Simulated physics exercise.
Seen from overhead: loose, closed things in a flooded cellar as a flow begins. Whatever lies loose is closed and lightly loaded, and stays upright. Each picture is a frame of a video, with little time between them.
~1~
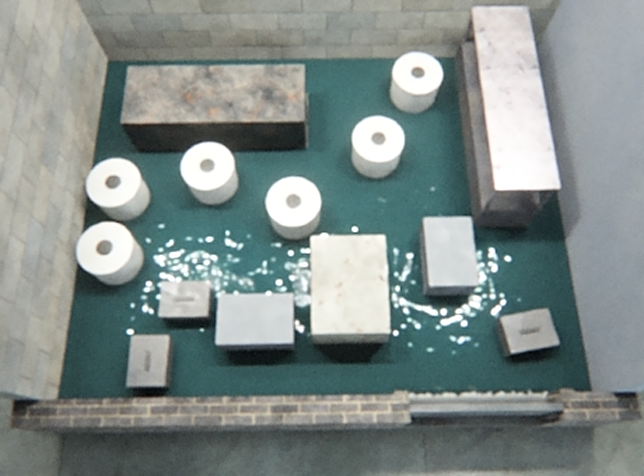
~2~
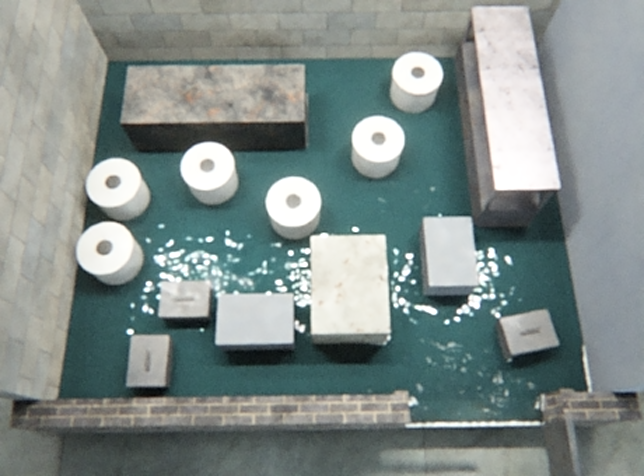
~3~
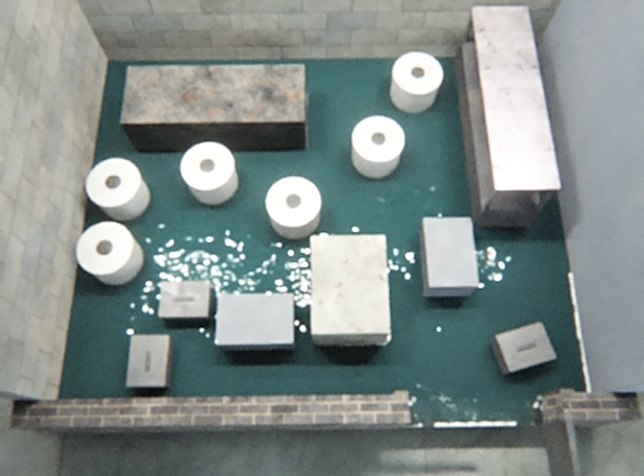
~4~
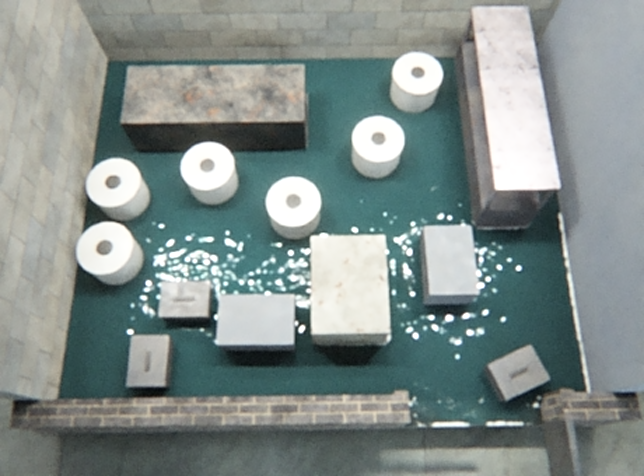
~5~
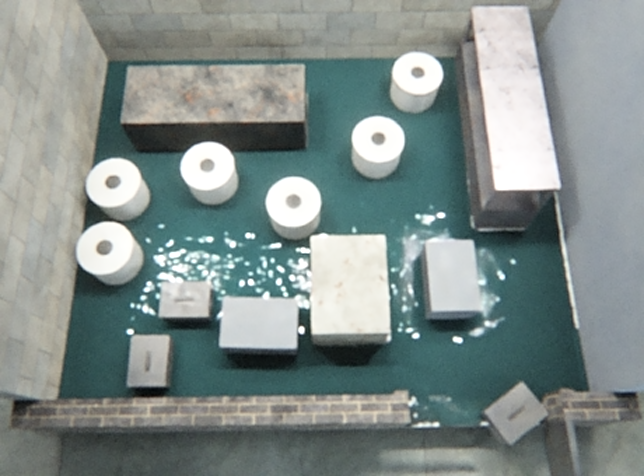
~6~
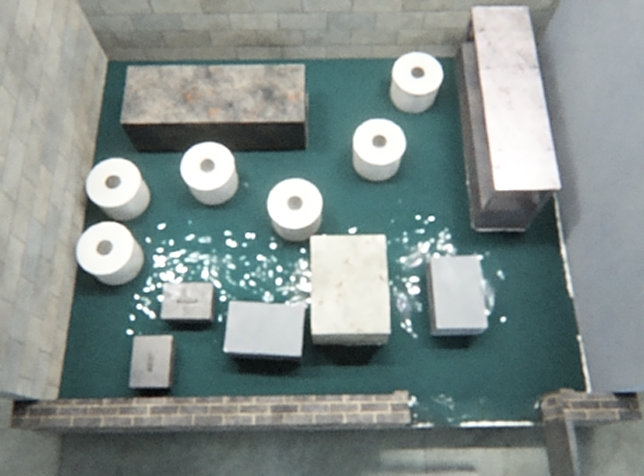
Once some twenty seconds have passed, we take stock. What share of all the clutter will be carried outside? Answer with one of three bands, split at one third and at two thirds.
One third to two thirds.
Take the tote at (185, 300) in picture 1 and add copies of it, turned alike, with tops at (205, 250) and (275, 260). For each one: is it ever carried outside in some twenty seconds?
Listed first does not escape, listed second does not escape.
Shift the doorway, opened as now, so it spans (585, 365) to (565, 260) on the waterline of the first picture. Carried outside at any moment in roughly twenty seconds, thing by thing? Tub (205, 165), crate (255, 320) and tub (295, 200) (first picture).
In that order: Still in, no, carried outside.
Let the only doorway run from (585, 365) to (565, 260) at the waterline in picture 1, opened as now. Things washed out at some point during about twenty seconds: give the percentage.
Some 40 per cent of the lot.
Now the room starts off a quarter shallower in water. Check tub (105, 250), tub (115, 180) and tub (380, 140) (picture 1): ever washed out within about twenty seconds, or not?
The first one never leaves, the middle one never leaves, the final one exits.
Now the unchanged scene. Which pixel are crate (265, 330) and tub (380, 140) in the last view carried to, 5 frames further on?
The first top is near (278, 357) and the second near (409, 181).
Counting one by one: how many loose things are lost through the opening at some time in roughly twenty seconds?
Total: 5.
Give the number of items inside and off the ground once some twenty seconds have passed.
6 in total.
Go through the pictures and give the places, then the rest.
The first picture shows a crate at (451, 251), afloat; a crate at (255, 319) floats; 0 of 11 have shifted.
The second picture shows a crate at (451, 251), afloat; a crate at (255, 319) floats; 0 of 11 have shifted.
The third picture shows a crate at (451, 251) floats; a crate at (255, 319), afloat; 1 of 11 have shifted.
The fourth picture shows a crate at (451, 259), afloat, close to its start; a crate at (256, 319) floats; 2 of 11 have shifted.
The fifth picture shows a crate at (453, 275) floats, close to its start; a crate at (259, 323), afloat, close to its start; 2 of 11 have shifted.
The sixth picture shows a crate at (458, 291) floats, a stride from its start; a crate at (265, 328), afloat, close to its start; 3 of 11 have shifted.
A moment on, 2 of 11 are out; 9 afloat.
Next, 3 of 11 are out; 8 afloat.
Later, 4 of 11 are out; 7 afloat.
In the end, 5 of 11 are out; 6 afloat.
